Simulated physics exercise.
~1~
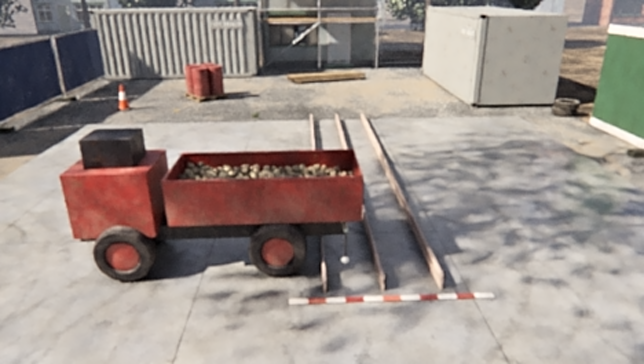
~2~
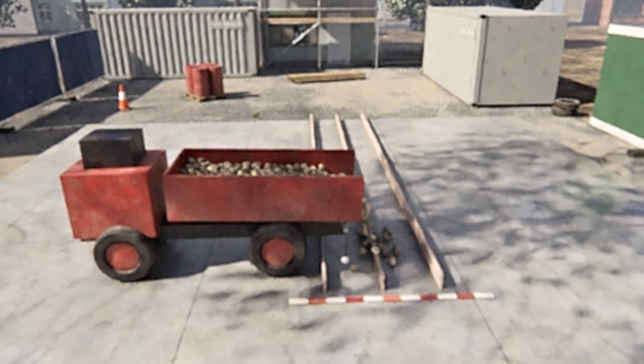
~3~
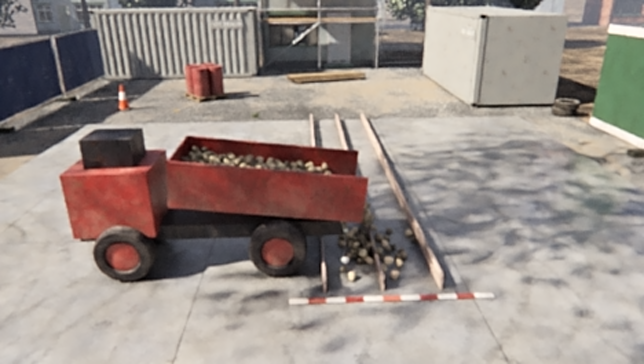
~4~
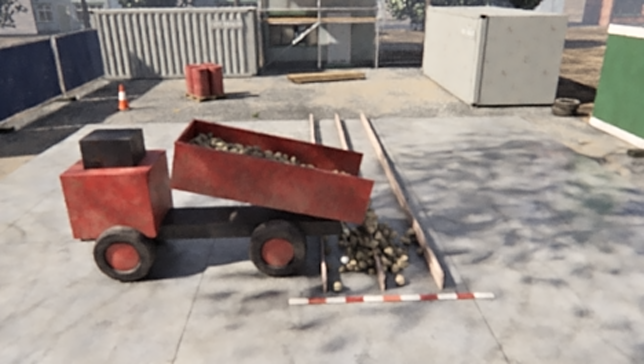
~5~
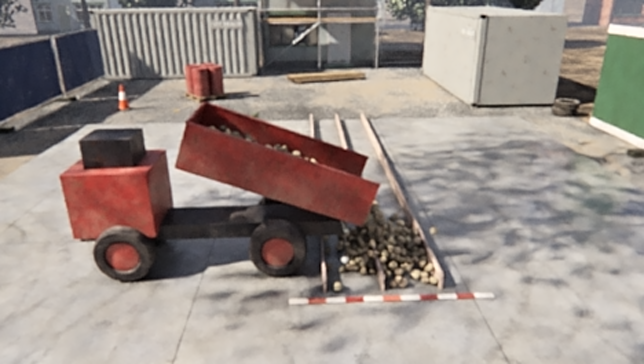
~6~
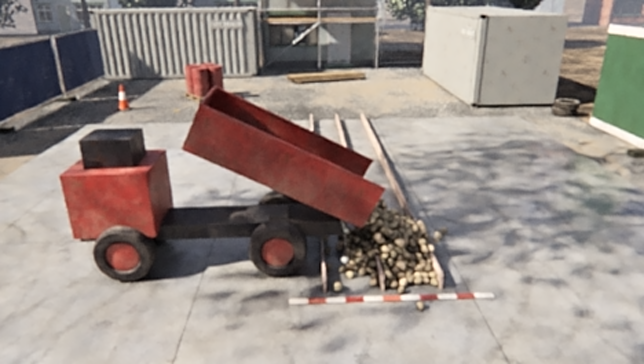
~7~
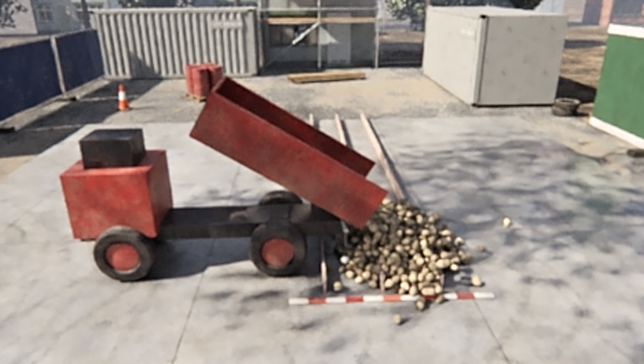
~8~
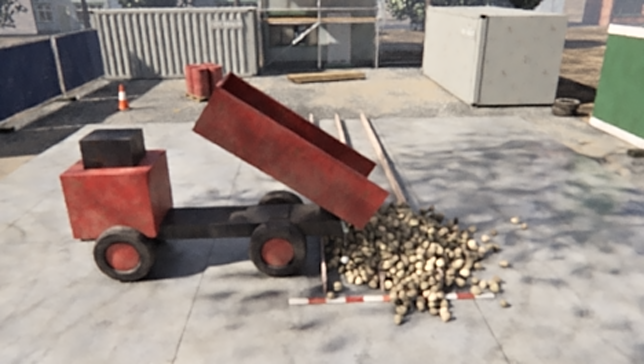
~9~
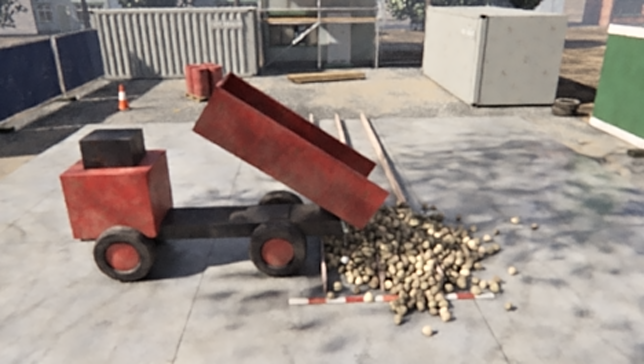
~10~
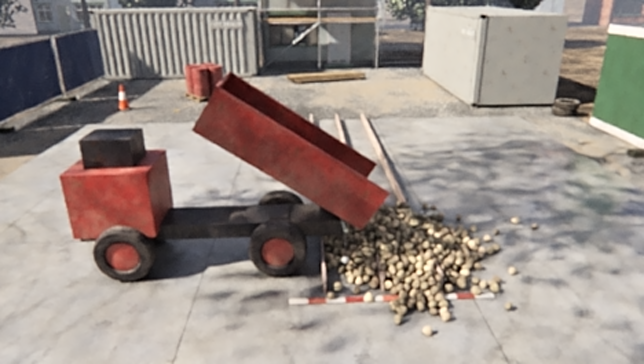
At the start, a red toy-like dump truck stands on a concrete yard, its level bed full of small pale stones, with wooden planks and a red-and-white striped staff on the ground behind it. A few stones drop from the rear as the bed begins to tilt. The front of the bed rises steadily, and more stones slide out to the right, piling up between the planks. As it steepens, the rest pours out, burying parts of the planks and staff. Finally the raised bed stays still and empty beside a broad heap, with a few stones scattered beyond it.
